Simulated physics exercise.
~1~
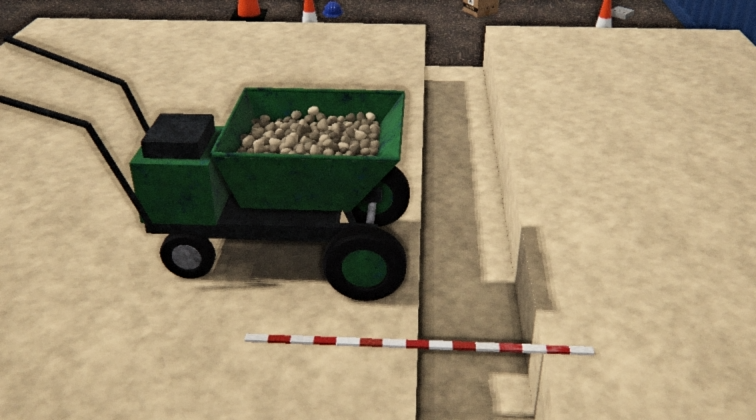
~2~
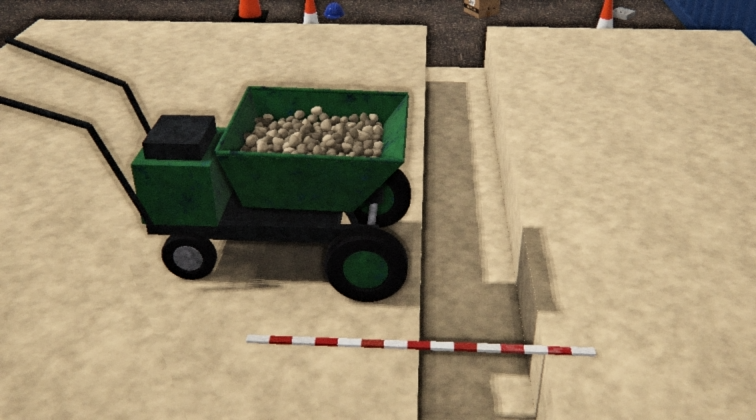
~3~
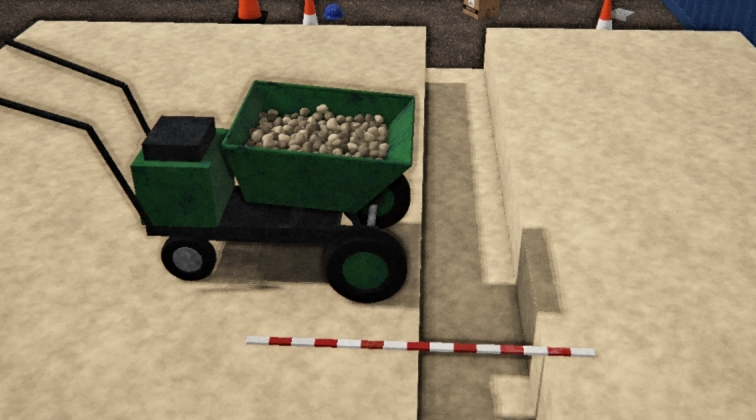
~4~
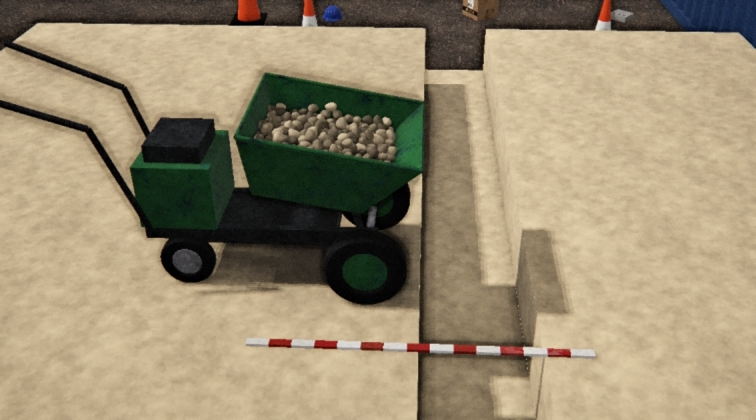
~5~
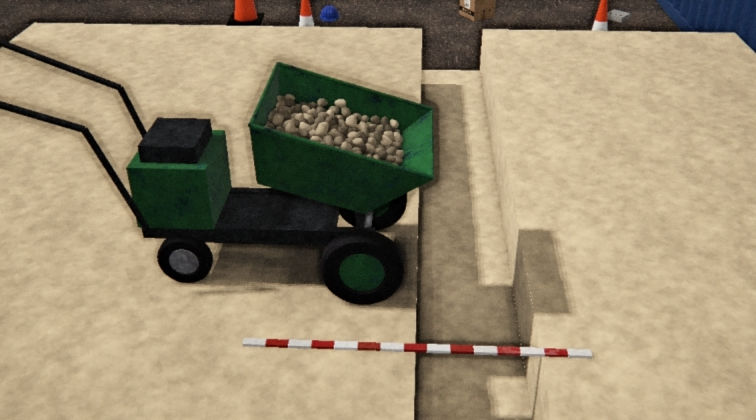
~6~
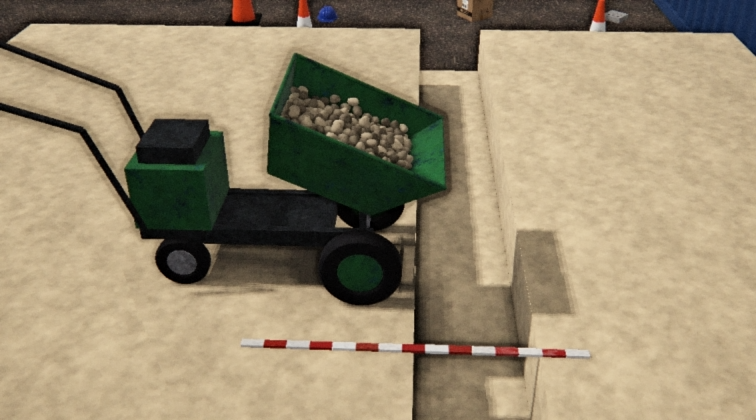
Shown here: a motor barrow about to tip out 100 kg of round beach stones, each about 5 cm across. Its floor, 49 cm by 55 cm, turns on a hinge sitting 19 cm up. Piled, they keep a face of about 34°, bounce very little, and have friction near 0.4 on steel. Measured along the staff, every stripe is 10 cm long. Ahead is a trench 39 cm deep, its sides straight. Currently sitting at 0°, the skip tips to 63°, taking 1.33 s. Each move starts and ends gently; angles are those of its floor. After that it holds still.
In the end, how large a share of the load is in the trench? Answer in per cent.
A share of roughly 69 %.
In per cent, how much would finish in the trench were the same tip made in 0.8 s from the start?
About 55 percent, I'd say.
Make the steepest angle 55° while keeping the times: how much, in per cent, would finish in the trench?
Trench share: Approx. 40%.
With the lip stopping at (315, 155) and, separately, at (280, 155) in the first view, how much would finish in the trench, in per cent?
100 %, then 80 %.
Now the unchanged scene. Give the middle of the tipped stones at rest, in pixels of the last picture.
I'd point to around (505, 314).
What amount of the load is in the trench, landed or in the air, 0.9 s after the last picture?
About 20%.
Then, 0.4 s after the last picture the floor is at 53°, 100 % in the skip; the foremost stones are at (470, 200).
Then, 0.9 s after the last picture the floor is at 63°, 71 % in the skip, 18 % in the trench, 12 % past the trench; the foremost stones are at (568, 266).
Then, 1.2 s after the last picture the floor is at 63°, 39 % in the skip, 29 % in the trench, 31 % past the trench; the foremost stones are at (647, 273).
Then, 3.2 s after the last picture the floor is at 63°, 0 % in the skip, 69 % in the trench, 31 % past the trench; the foremost stones are at (704, 265).
